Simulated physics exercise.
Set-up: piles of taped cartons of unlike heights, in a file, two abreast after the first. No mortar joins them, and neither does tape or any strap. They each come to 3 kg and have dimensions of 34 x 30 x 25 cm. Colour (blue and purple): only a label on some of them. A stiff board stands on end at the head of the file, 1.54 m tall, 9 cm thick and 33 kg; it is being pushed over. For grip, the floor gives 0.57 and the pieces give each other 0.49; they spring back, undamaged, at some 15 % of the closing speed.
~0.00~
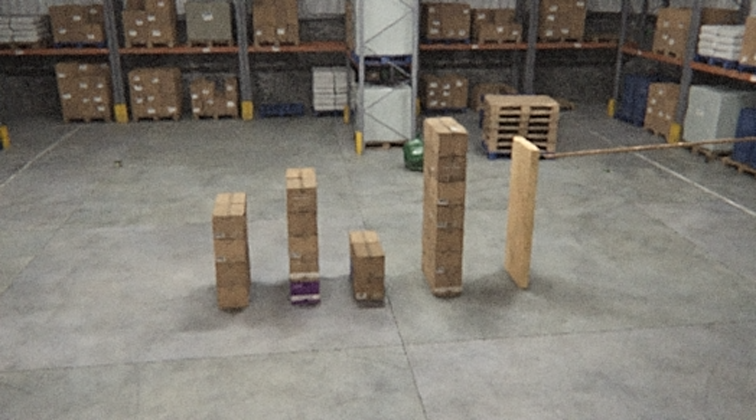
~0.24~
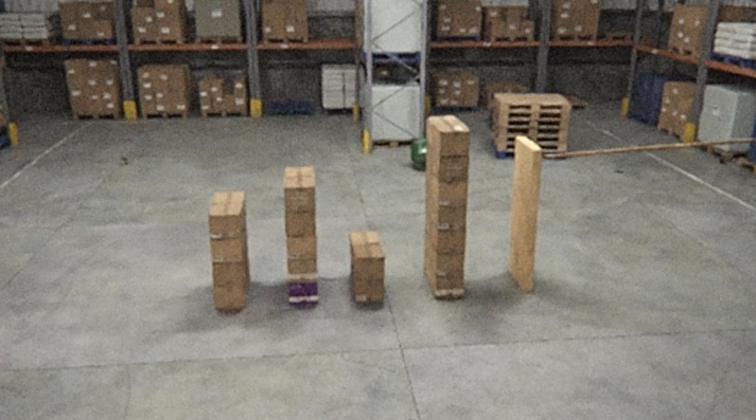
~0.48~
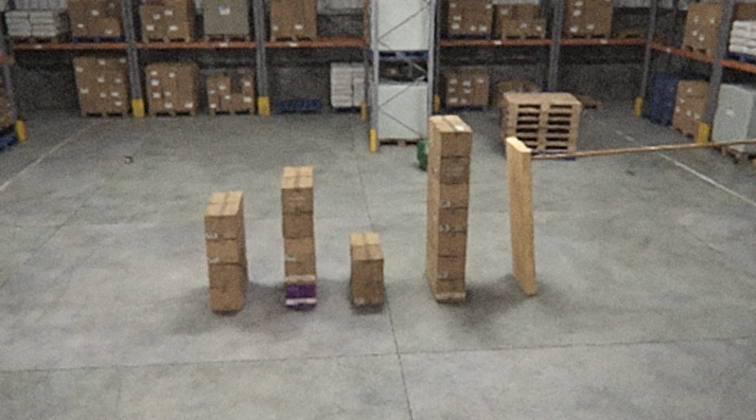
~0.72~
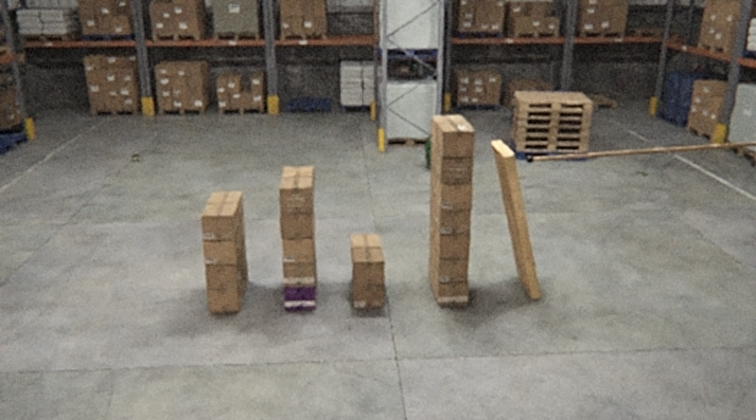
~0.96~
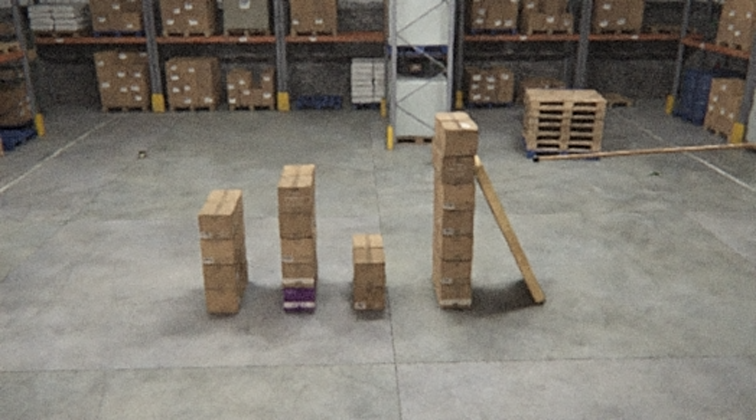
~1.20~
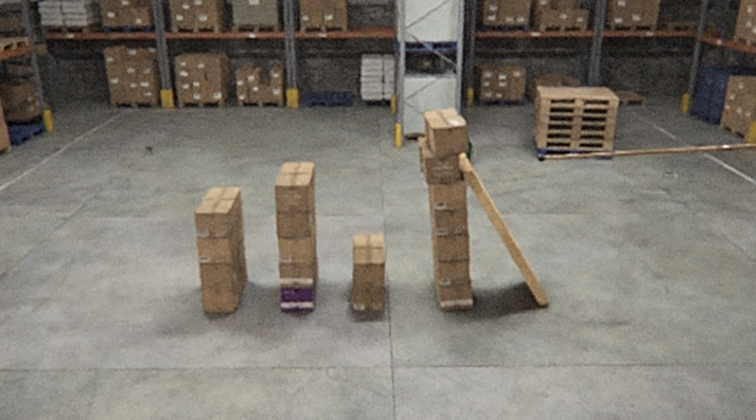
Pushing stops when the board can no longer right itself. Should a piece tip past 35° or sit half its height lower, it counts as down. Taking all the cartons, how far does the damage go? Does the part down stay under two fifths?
No, it goes past two fifths.
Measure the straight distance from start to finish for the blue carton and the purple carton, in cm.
Well, the blue finishes about 0 cm from where it began, while the purple finishes about 30 cm from its start.
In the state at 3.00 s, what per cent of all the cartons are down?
85 percent by then.
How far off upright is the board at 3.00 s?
Roughly 65°.
Around 1.66 s, board 45° from upright; none of the 36 cartons down, 14 disturbed.
Around 2.04 s, board 62° from upright; 14 of the 36 cartons down.
Around 2.56 s, board 67° from upright; 23 of the 36 cartons down; purple carton tipped 36°; blue carton displaced 26 mm.
Around 3.00 s, board 67° from upright; 31 of the 36 cartons down; purple carton on its side.
Finally (4.6 s), board 67° from upright; 32 of the 36 cartons down; purple carton on its side; blue carton unmoved. That is 89 per cent. Seen by the last camera, middles, purple carton near (269, 290), blue carton near (367, 275).
